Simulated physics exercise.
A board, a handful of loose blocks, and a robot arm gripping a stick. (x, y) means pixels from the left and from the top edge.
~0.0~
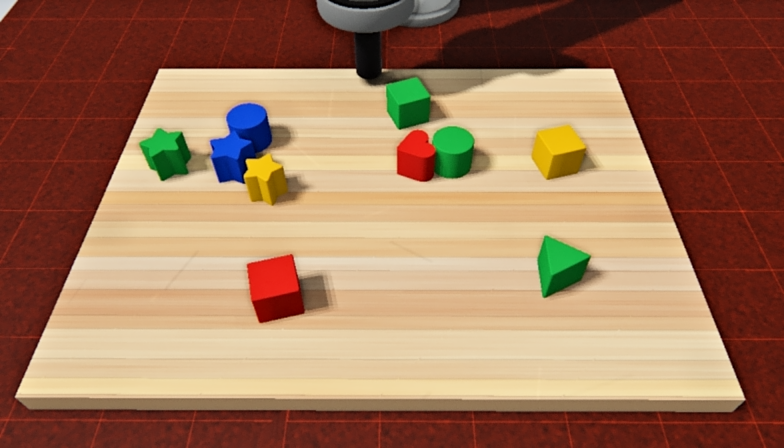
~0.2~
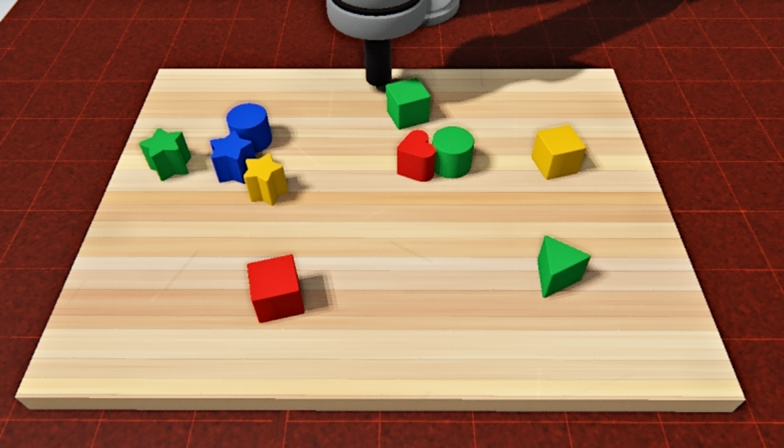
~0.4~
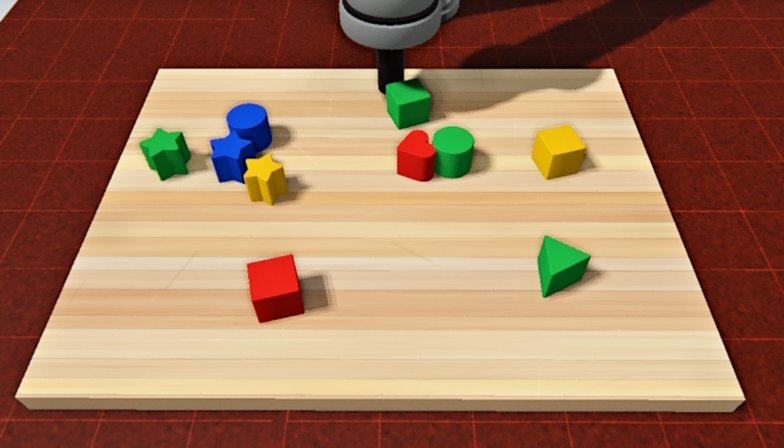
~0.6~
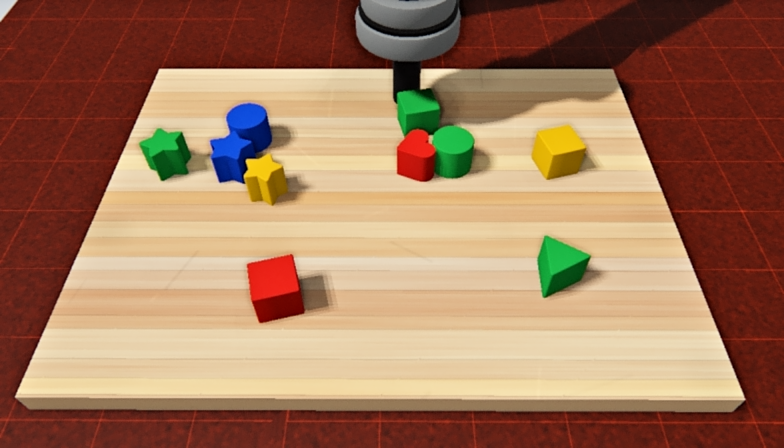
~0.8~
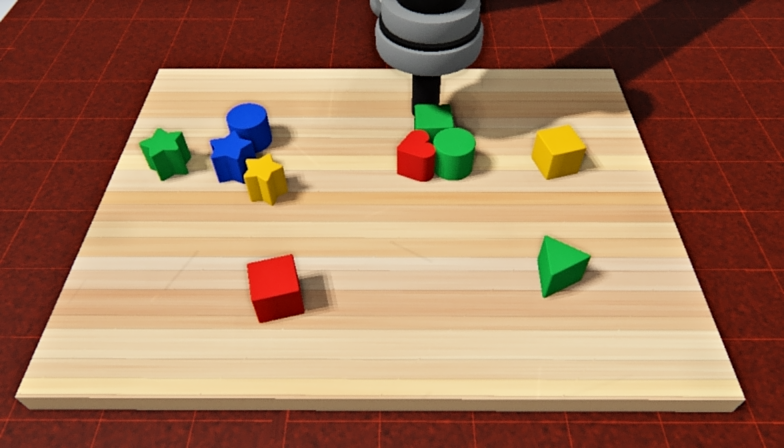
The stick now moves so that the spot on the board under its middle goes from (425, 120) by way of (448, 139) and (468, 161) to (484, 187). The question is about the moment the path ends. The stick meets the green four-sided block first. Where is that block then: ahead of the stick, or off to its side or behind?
The stick still has the green four-sided block in front of it when the path ends.
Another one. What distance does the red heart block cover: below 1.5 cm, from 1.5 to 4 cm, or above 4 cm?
Short, under 1.5 cm.
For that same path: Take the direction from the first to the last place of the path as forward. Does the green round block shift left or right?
It is pushed towards the right-hand side.
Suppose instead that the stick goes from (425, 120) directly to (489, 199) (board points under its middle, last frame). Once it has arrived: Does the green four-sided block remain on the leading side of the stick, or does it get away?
I think it holds its spot in front.
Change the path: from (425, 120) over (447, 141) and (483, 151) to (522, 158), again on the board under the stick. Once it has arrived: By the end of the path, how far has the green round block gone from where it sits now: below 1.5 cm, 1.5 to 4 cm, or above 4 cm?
Beyond 4 cm.
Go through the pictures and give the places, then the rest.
Stick tip at (369, 72); block tops, red heart block at (417, 144); green four-sided block at (408, 90); green round block at (454, 139); yellow four-sided block at (562, 139), in the first picture.
Stick at (379, 79); blocks unchanged, in the second picture.
Stick at (391, 88); blocks unchanged, in the third picture.
Stick at (406, 99); green four-sided block at (418, 100), in the fourth picture.
Stick at (425, 112); red heart block at (417, 144); green four-sided block at (434, 115); green round block at (455, 141); yellow four-sided block at (562, 139), in the fifth picture.
The first path, step by step. One third of the way, stick at (449, 131); red heart block at (418, 148), turned 20° clockwise; green four-sided block at (461, 135); green round block at (468, 163).
Two thirds of the way, stick at (469, 153); red heart block at (418, 148), turned 20° clockwise; green four-sided block at (480, 159); green round block at (477, 190).
At the end, stick at (485, 179); red heart block at (418, 148), turned 20° clockwise; green four-sided block at (495, 188); green round block at (481, 219); yellow four-sided block in place.
